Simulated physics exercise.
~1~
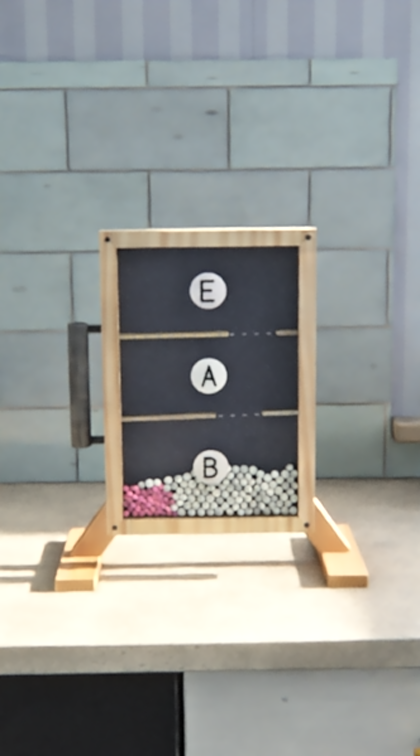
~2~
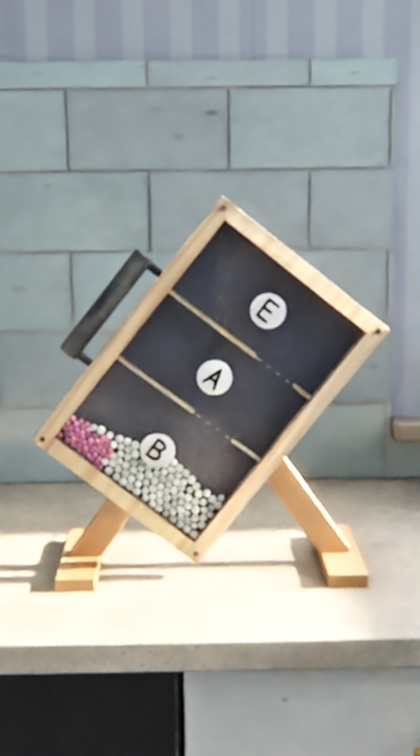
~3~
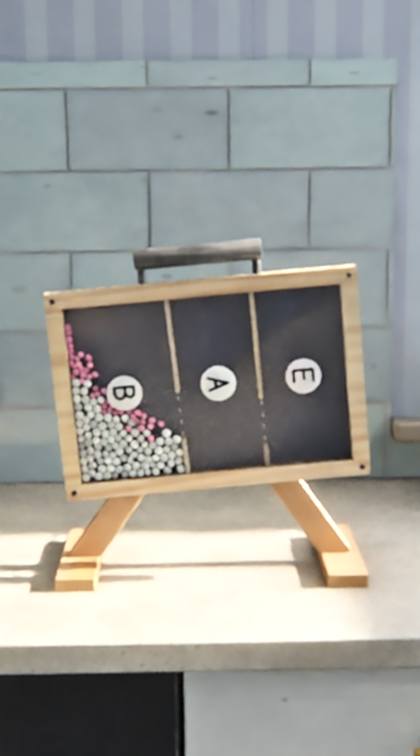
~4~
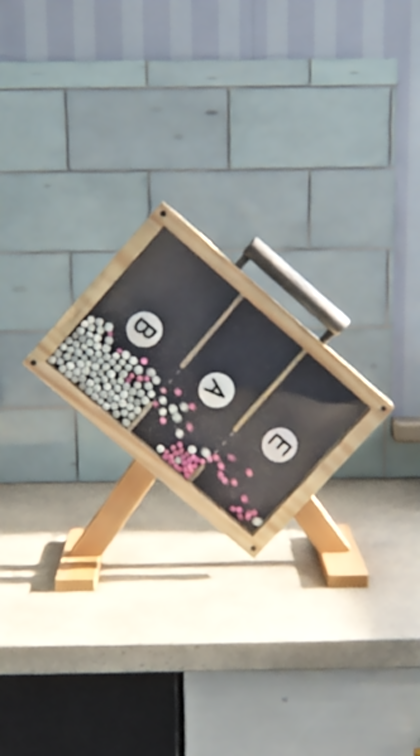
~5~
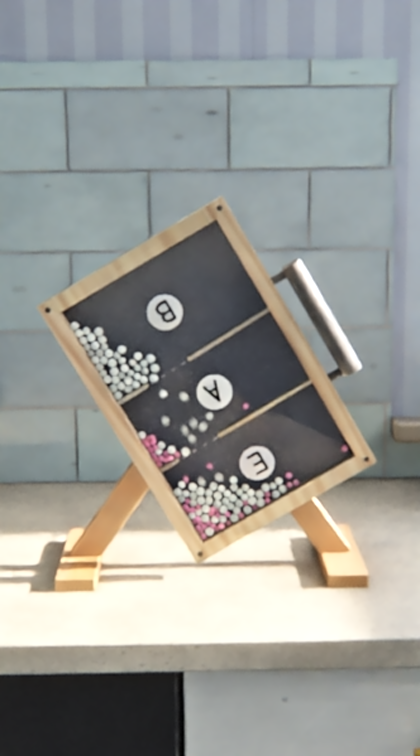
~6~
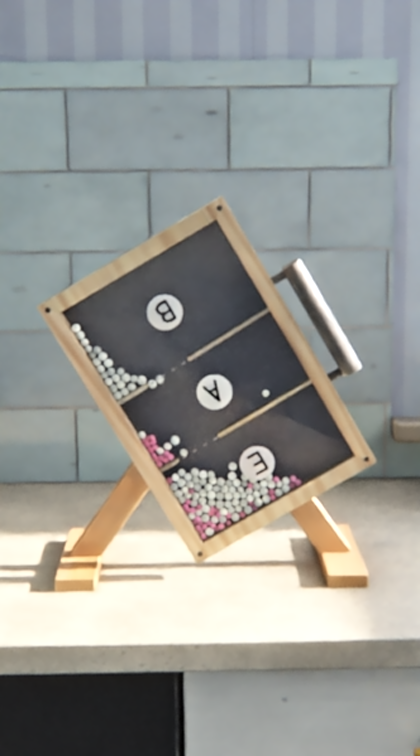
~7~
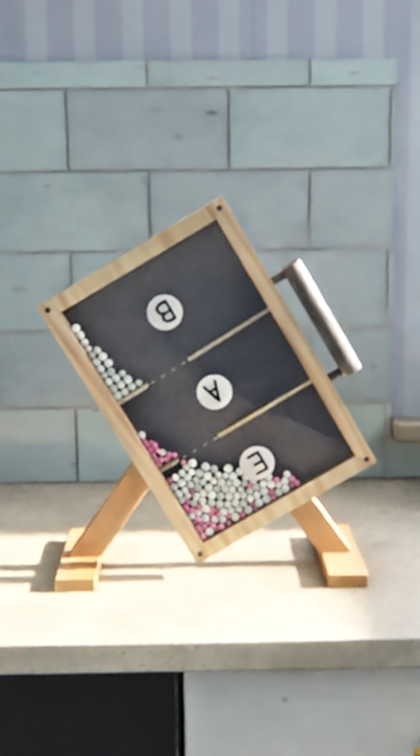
The clip opens on an upright wooden-framed case with a dark back and three chambers lettered E, A and B from top to bottom, with white beads and a cluster of pink ones resting in B. The case rotates clockwise, and the beads slide into a slope while still in B. Past sideways, beads begin spilling through the gaps in the dividers into A and E, many pink ones among them. The case stops tilted and nearly upside down while beads keep pouring down. Finally they settle, most in E, with smaller piles left in A and B.
